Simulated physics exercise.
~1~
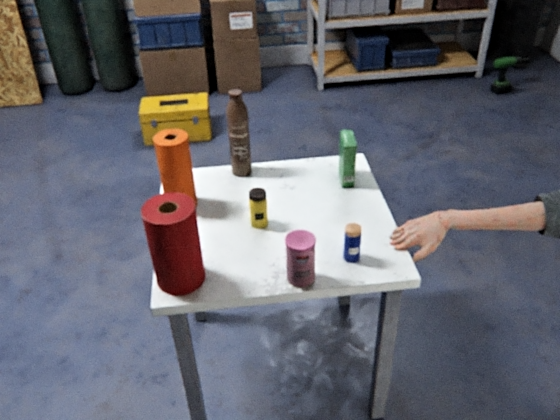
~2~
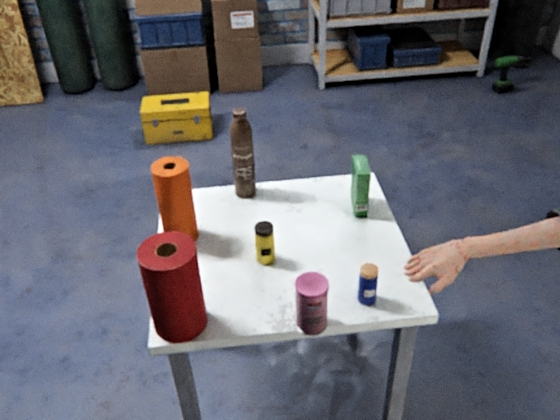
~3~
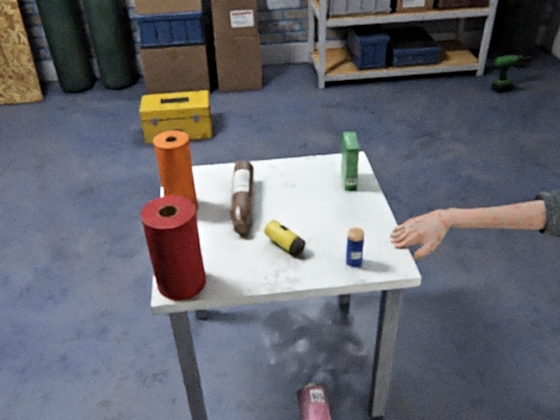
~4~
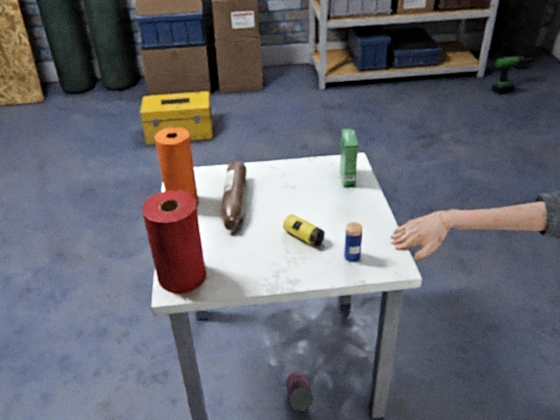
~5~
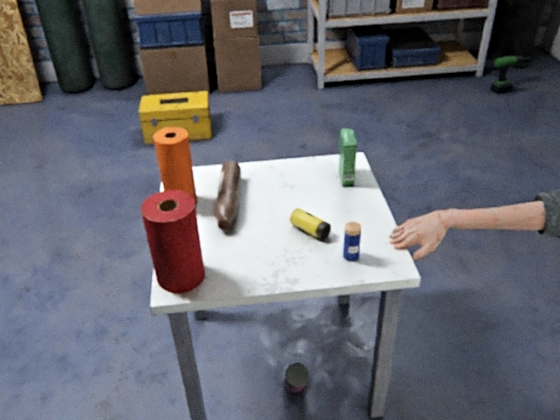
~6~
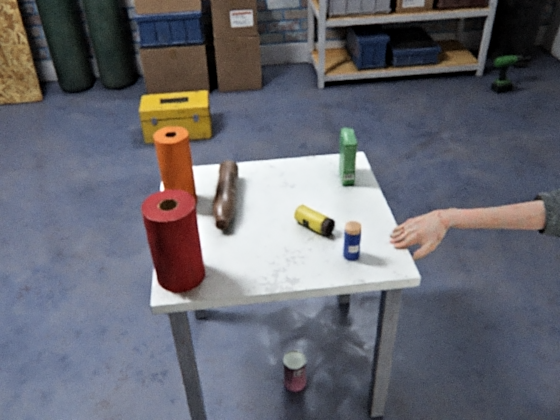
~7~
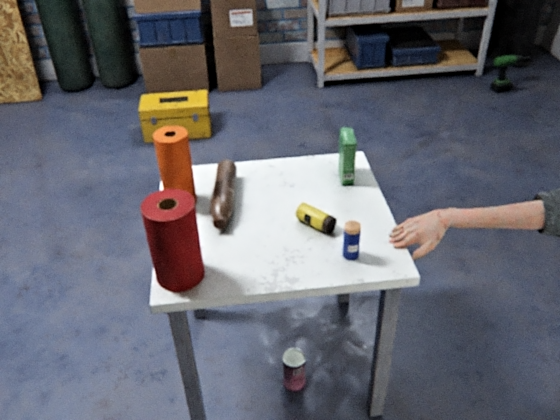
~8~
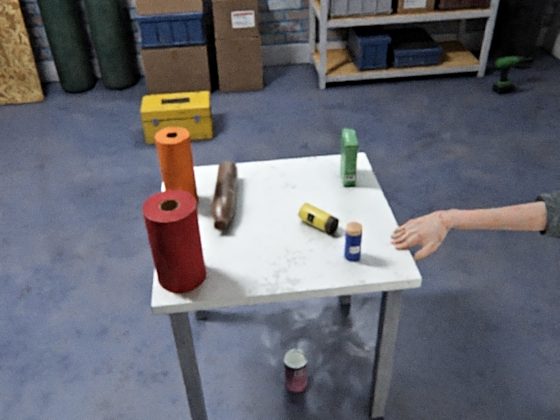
In a workshop with a blue floor, seen from slightly above by a gently swaying camera, a white side table holds seven items. A red roll and an orange roll stand on the left, a brown bottle and green packet at the back, a yellow shaker in the middle, and a pink tin and blue shaker near the front, beside a hand at the right edge. The table jerks towards the viewer, then back. The brown bottle and yellow shaker topple, while the pink tin drops off the front. It settles upside down on the floor; the rest stay standing.
